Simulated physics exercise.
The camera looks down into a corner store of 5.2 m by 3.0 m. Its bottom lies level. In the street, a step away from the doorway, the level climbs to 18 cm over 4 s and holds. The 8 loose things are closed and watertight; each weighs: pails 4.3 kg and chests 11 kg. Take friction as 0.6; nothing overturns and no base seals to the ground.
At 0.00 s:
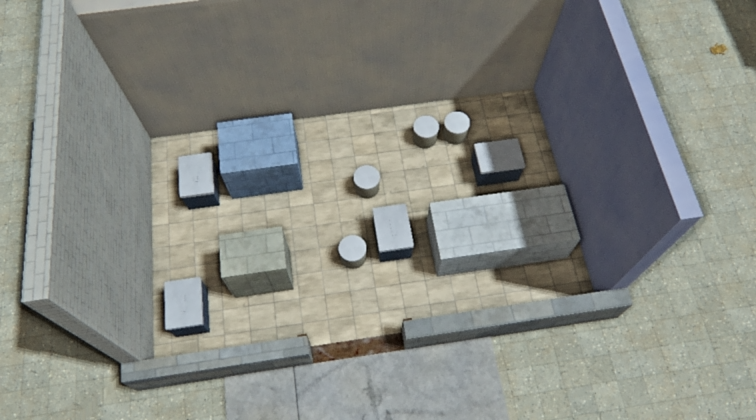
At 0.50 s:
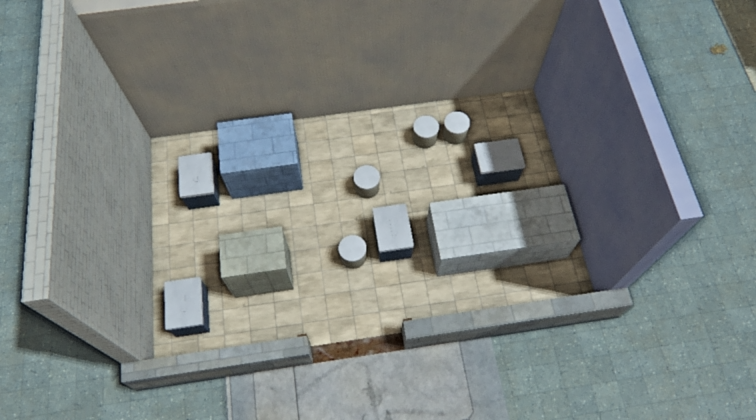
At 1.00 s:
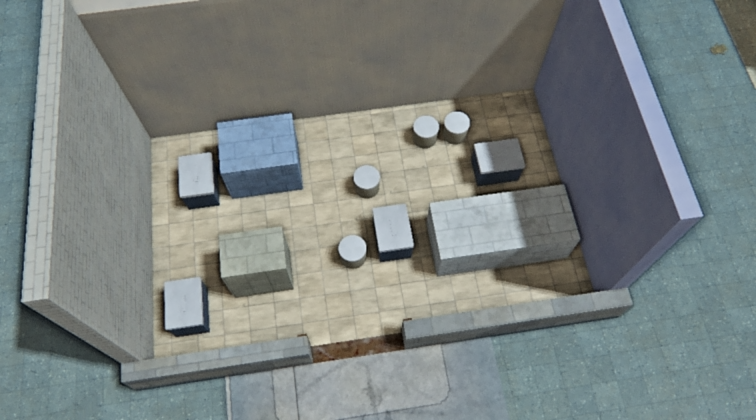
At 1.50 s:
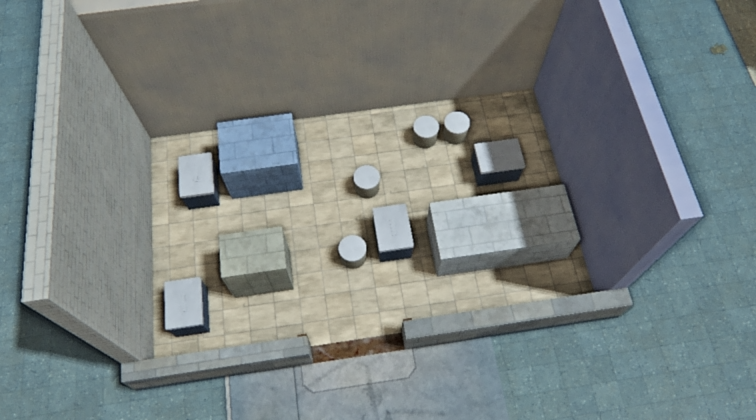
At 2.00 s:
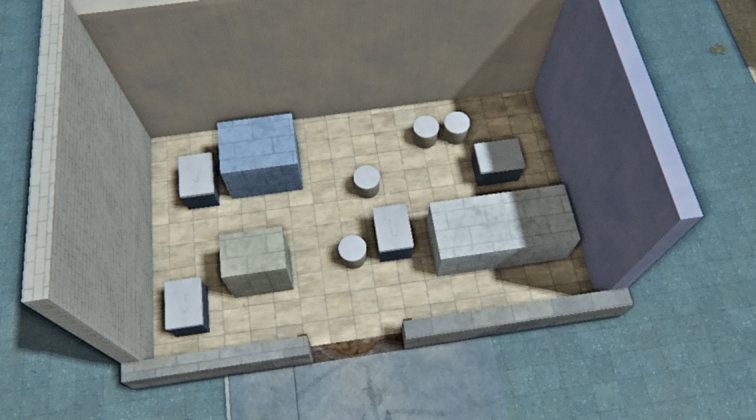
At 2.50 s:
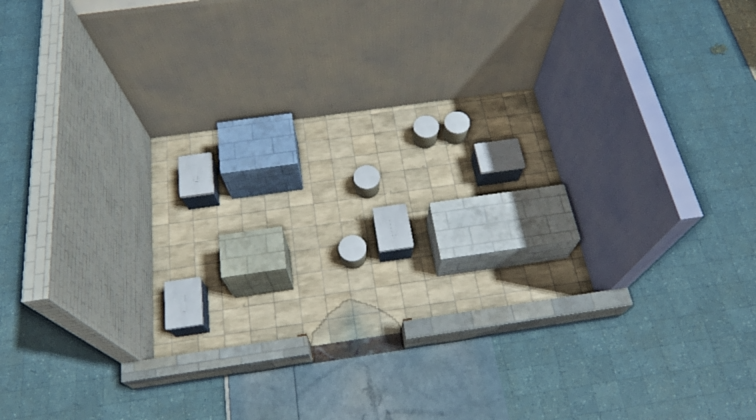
A walled room with blocks and short round stools sat still while bluish water spread over the ground outside, covered the path to the doorway, and then pushed a little way in through the gap.
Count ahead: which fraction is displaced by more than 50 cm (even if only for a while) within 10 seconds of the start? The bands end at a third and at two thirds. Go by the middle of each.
That comes to between one and two thirds.
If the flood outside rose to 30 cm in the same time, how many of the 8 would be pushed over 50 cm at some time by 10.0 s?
In that case 6 of them.
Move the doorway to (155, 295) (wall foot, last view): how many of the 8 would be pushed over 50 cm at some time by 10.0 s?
Then 5.
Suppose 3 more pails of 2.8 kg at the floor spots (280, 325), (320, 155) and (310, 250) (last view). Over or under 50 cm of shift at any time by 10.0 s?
In that order: Less, more, past it.
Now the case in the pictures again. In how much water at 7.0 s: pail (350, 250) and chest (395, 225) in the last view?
Roughly 9 and 4 cm.
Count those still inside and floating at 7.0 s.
2 of them.
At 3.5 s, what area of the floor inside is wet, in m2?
Roughly 1.5 m2.
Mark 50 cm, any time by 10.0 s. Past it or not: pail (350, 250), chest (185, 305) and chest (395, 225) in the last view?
In that order: Past it, under, over.
After 3.5 s 0 of 8 are over 50 cm from their spots; 0 afloat.
After 4.5 s 1 of 8 are over 50 cm from their spots; 0 afloat.
After 7.0 s 3 of 8 are over 50 cm from their spots; 2 afloat.
After 10.0 s 4 of 8 are over 50 cm from their spots, and 4 have been at some point; 7 afloat.
